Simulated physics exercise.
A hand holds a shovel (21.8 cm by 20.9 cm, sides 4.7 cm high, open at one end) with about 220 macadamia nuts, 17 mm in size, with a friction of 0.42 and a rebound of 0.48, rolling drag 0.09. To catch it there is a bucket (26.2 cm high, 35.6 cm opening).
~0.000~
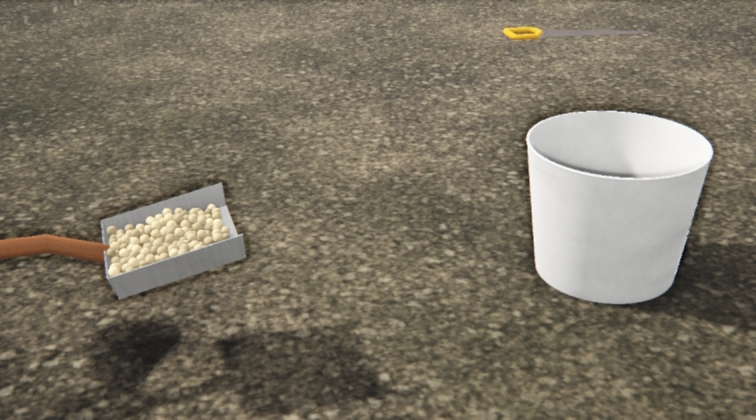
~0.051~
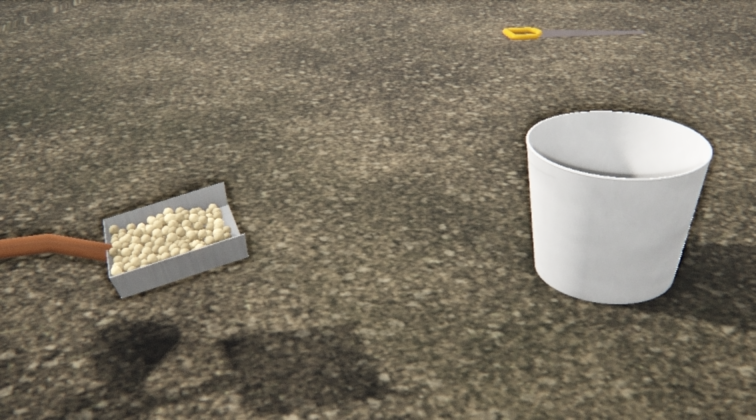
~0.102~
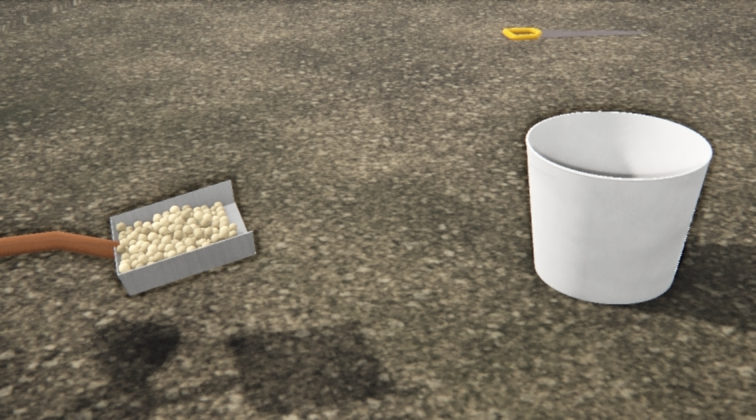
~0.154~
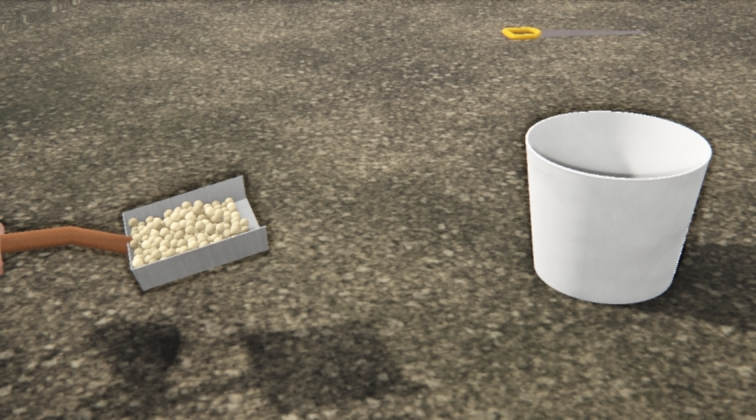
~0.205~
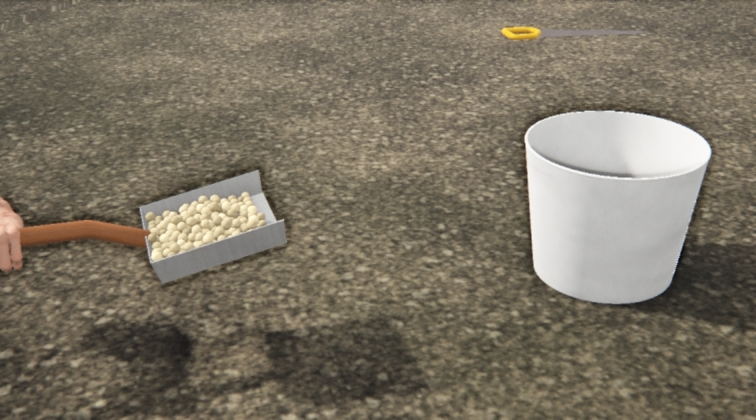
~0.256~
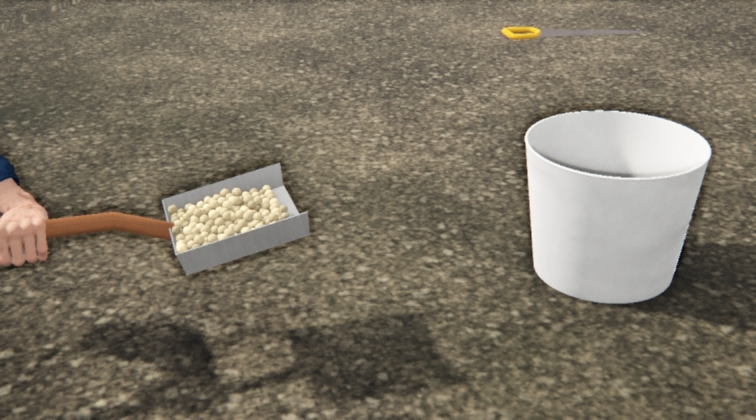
The footage shows a metal shovel loaded with round, cream-coloured nuts moving slowly rightward and slightly upward over rough ground, its handle and then a gripping hand coming into view at left, while a white bucket stands at right.
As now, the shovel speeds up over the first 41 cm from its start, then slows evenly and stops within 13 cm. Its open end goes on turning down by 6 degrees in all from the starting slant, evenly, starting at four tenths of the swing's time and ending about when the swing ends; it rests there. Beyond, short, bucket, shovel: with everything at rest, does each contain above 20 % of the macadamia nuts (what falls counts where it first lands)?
Ground beyond: Not above; on the ground short of the target's middle: Above; bucket: Above; shovel: Not above.
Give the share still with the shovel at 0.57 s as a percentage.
I'd put it near 100 in a hundred.
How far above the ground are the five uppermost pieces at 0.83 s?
I'd estimate close to 35 centimetres.
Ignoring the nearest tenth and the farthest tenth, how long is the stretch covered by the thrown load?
Something like 30 cm, give or take.
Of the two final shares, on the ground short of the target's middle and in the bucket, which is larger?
The larger share is in the bucket.
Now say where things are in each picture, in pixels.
The first frame shows shovel at (177, 258); tilt 10 degrees; moved 0.0 cm; low side left; open edge at (238, 229); middle of the load at (170, 238); bucket at (618, 142).
The second frame shows shovel at (179, 258); tilt 10 degrees; moved 0.5 cm; low side left; open edge at (241, 228); middle of the load at (172, 238).
The third frame shows shovel at (187, 255); tilt 10 degrees; moved 1.9 cm; low side left; open edge at (248, 226); middle of the load at (179, 235).
The fourth frame shows shovel at (200, 250); tilt 10 degrees; moved 4.3 cm; low side left; open edge at (260, 221); middle of the load at (190, 230).
The fifth frame shows shovel at (219, 243); tilt 10 degrees; moved 7.6 cm; low side left; open edge at (277, 215); middle of the load at (206, 224).
The sixth frame shows shovel at (244, 235); tilt 10 degrees; moved 11.9 cm; low side left; open edge at (299, 208); middle of the load at (227, 216); bucket at (616, 142). It turns about 20 degrees a second.
Then, at 0.43 s, tilt 8 degrees; shovel 100 %; middle of all pieces near (337, 185).
Then, at 0.57 s, tilt 6 degrees; shovel 100 %; middle of all pieces near (446, 148).
After 0.71 s, tilt 5 degrees; bucket 25 %, shovel 40 %, in the air 30 %; middle of all pieces near (519, 140).
After 0.83 s, tilt 5 degrees; bucket 55 %, shovel 15 %, in the air 30 %; middle of all pieces near (562, 171).
At rest (2.0 s), beyond 0 %, short 45 %, bucket 55 %, shovel 0 %.
